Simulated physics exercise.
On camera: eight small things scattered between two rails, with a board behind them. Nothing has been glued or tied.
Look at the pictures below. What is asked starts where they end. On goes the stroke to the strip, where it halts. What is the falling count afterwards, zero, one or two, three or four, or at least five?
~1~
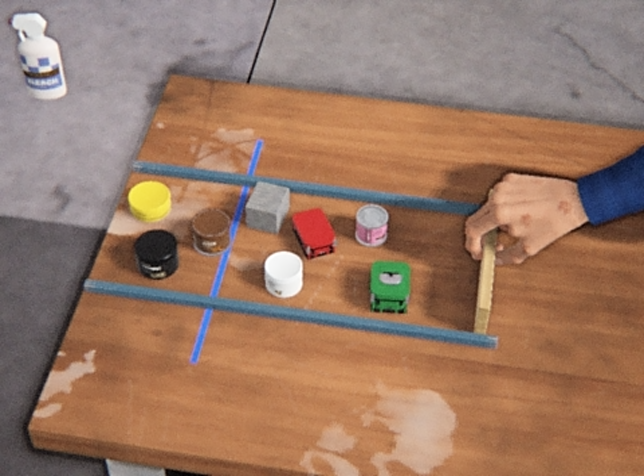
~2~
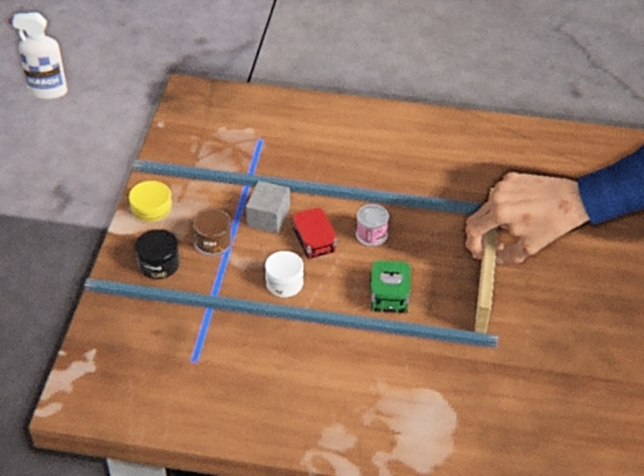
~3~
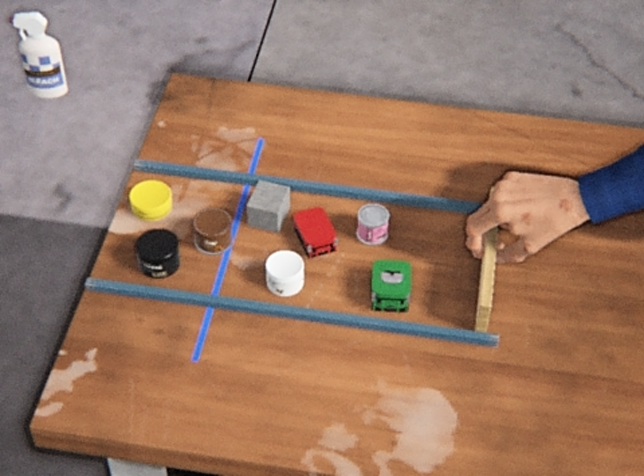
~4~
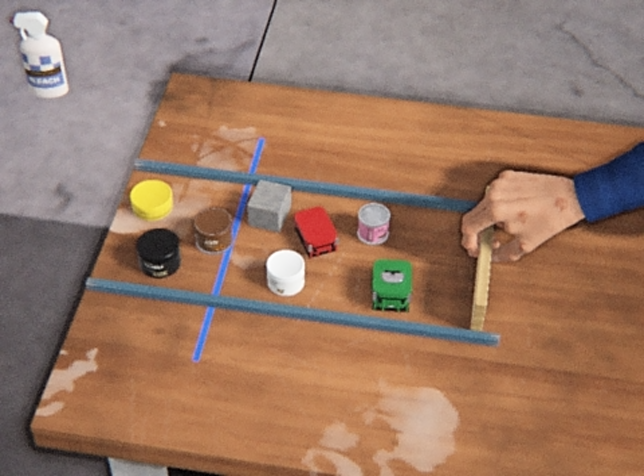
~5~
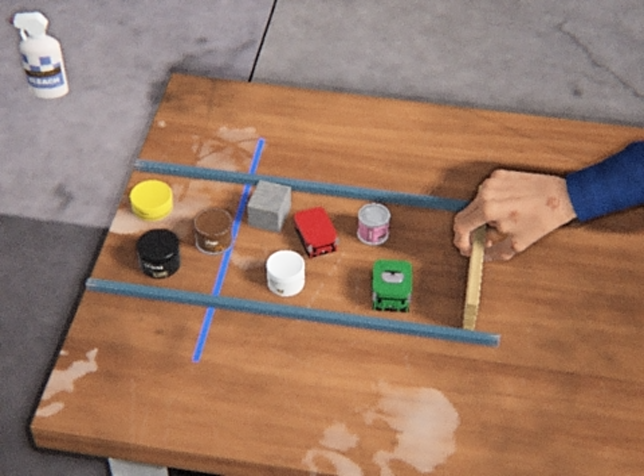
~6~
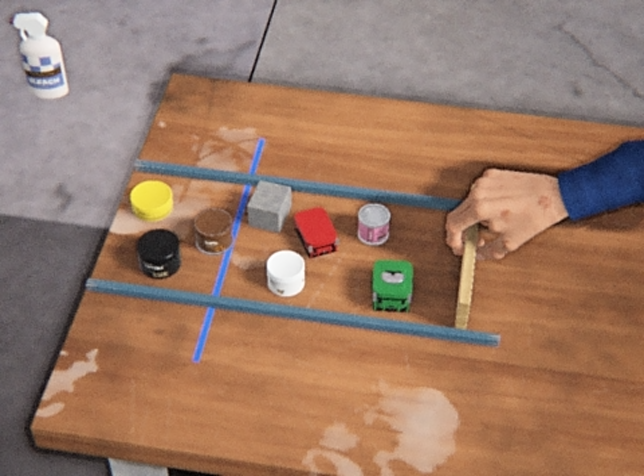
No losses.
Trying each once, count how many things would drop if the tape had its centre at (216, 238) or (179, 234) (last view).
In the first try the count is 0, and in the second it is 1.
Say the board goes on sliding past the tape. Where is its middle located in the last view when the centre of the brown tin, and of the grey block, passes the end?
First one: Around (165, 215). Other one: Around (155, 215).
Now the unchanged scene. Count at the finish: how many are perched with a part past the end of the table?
The total comes out at 0.
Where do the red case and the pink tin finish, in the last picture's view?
In the last picture the red case sits around (207, 226) and the pink tin around (225, 202).
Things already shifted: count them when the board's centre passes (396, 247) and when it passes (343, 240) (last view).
The first count is 1, and then it's 4.
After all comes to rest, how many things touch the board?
At rest, 3 are in contact.
A little later, none off yet; yellow tub at rest near (152, 201); black tub at rest near (159, 254); brown tin at rest near (214, 232).
Next, none off yet; yellow tub at rest near (152, 201); black tub at rest near (159, 254); brown tin moving near (209, 233).
When it is over, the number that fall off is zero.
